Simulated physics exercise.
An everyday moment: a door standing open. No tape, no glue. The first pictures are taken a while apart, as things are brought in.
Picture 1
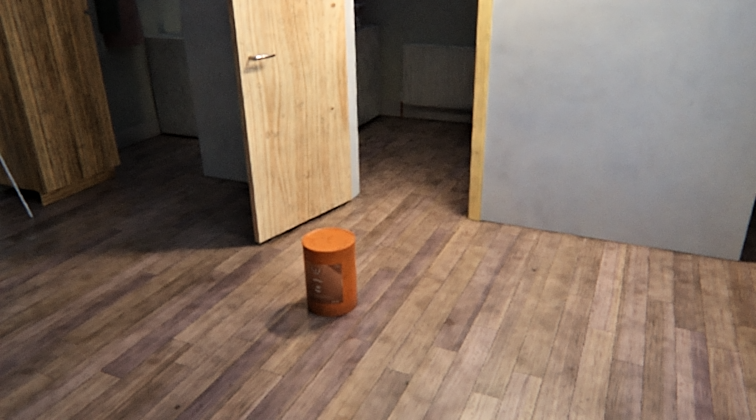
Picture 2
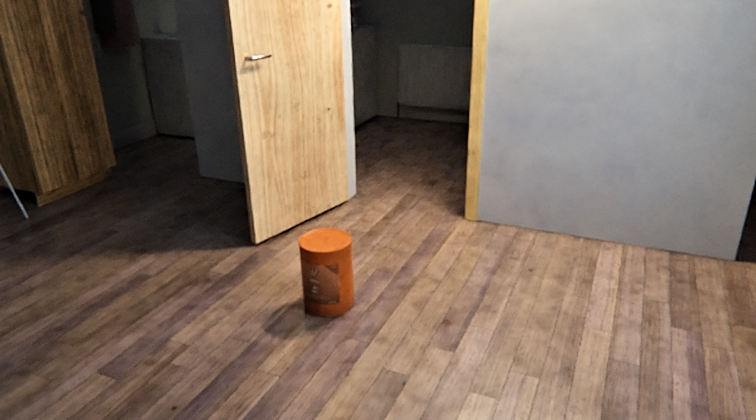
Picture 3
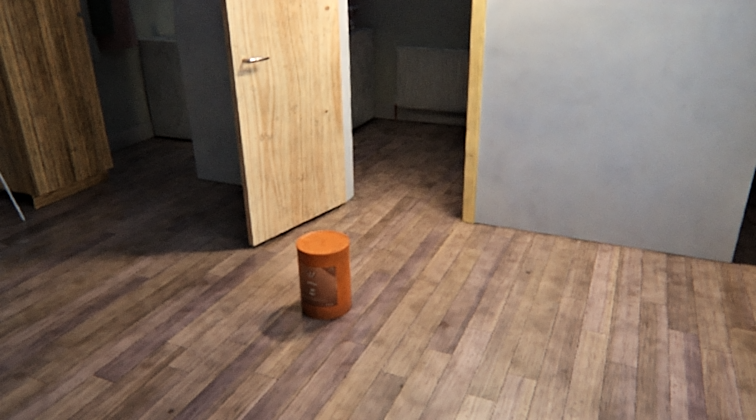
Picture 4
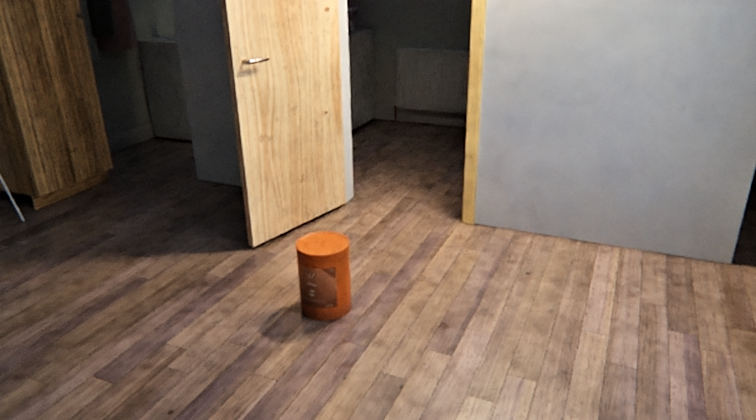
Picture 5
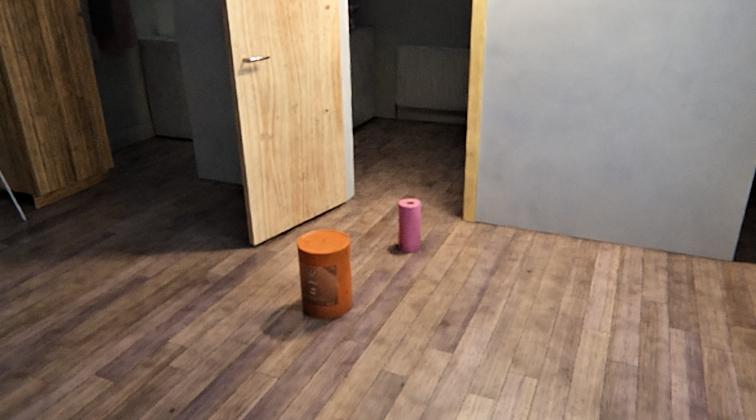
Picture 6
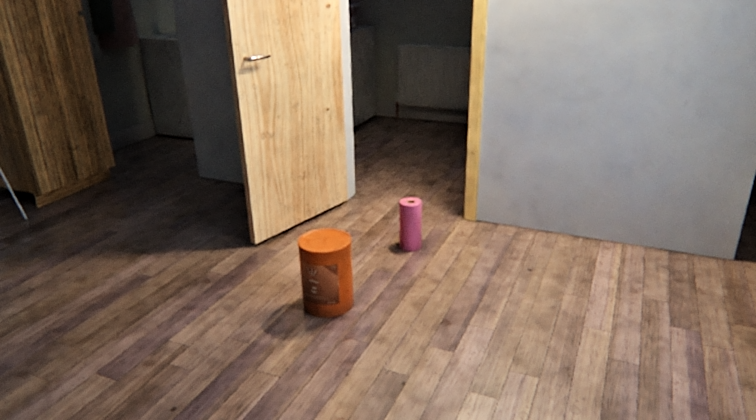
Pink roll appearing on the wooden floor behind a still orange pail, near a wide-open door that stays motionless.
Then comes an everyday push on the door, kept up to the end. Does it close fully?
Here the door shuts.
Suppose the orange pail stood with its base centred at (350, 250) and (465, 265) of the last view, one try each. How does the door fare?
First, it stops short; second, it shuts.
Then, 1.20 s on from there, open by 66°.
Then, 1.90 s on from there, open by 31°; pink roll shifted about its own width near (433, 219).
Then, 2.20 s on from there, open by 16°; pink roll shifted well along near (460, 210).
In the end, open by 0°; moved from the start, pink roll; orange pail unmoved. At the end, from the last picture's camera, pink roll near (472, 205).
